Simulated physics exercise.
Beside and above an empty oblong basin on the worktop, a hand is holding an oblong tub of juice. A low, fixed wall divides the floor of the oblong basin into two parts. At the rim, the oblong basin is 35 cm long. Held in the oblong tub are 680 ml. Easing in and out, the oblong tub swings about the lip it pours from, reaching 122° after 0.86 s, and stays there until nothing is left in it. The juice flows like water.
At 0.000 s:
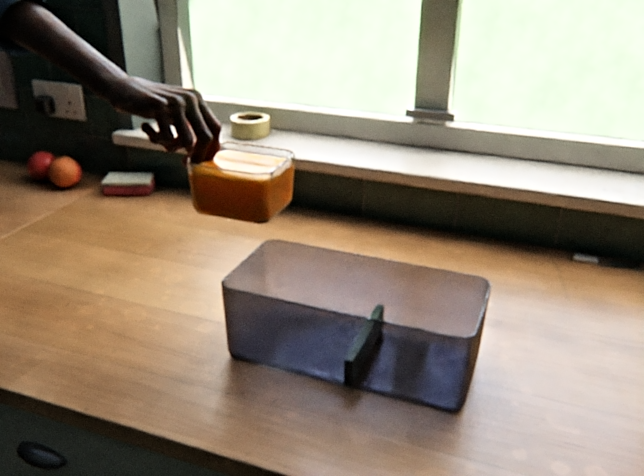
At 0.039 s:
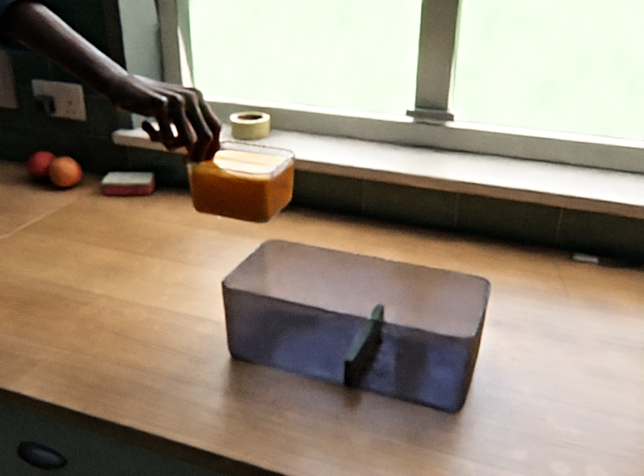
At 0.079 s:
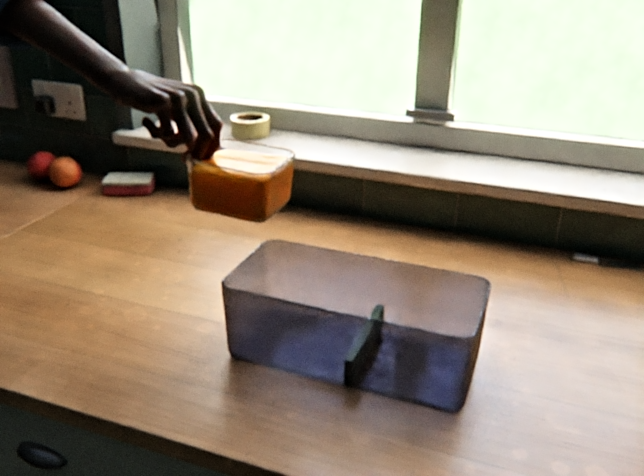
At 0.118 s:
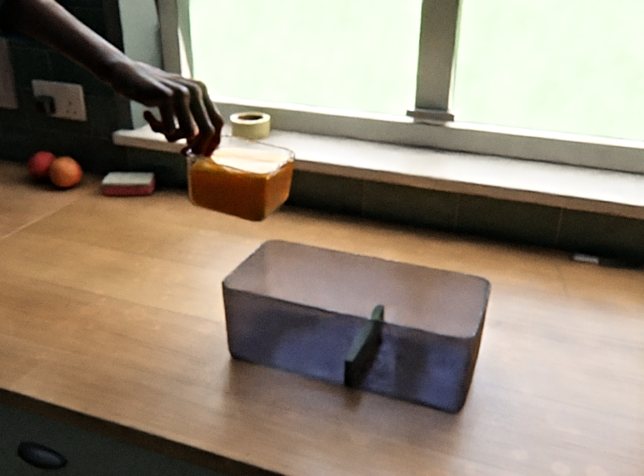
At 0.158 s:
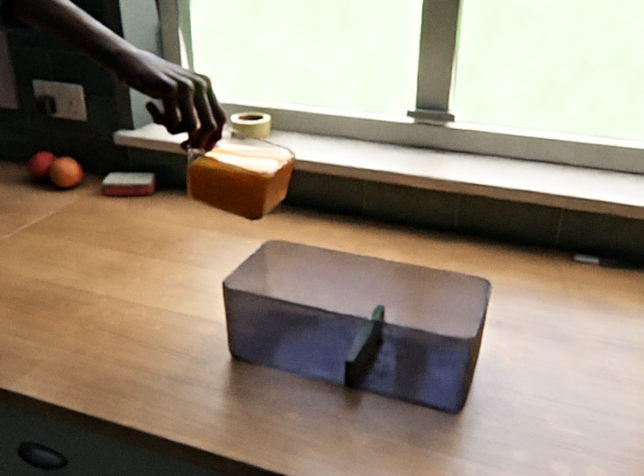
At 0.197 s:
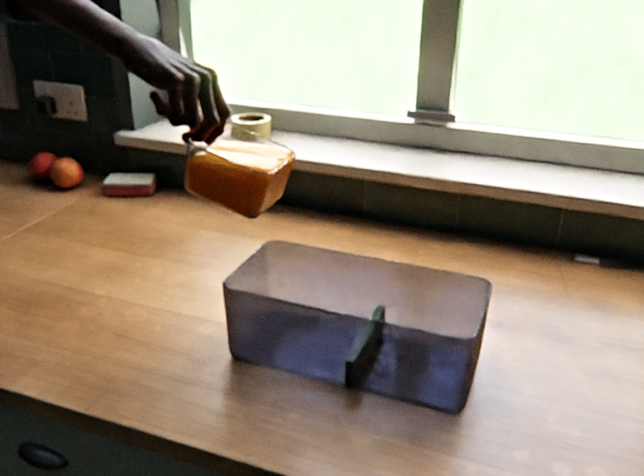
A hand gradually tilting an oblong tub of orange juice above and beside an empty, divided oblong basin on a wooden worktop.
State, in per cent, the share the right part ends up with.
The right part ends up with roughly 55 %.
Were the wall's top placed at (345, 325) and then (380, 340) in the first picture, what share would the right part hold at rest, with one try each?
Respectively close to 85 and 25 %.
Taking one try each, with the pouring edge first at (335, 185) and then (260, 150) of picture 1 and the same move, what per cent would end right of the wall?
85 per cent first, 15 per cent second.
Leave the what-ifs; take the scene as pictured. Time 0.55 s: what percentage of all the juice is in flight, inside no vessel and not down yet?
Near 46 per cent at that moment.
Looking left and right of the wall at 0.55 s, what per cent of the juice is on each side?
Left: Around 8. Right: Around 0.
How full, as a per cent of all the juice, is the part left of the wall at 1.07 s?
I'd put it near 42 percent.
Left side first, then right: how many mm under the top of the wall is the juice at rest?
About 32 mm on the left, about 26 mm on the right.
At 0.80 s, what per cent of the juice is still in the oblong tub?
Around 1 in a hundred.
After 0.55 s the tilt is 86° and 45 per cent is still to pour, 8 is left of the wall and 0 right of it.
After 0.80 s the tilt is 121° and 1 per cent is still to pour, 28 is left of the wall and 58 right of it.
After 1.07 s the tilt is 122° and 0 per cent is still to pour, 42 is left of the wall and 55 right of it.
After 1.36 s the tilt is 122° and 0 per cent is still to pour, 42 is left of the wall and 55 right of it.
In the end 42 per cent lies left of the wall, 55 right of it and 3 outside.
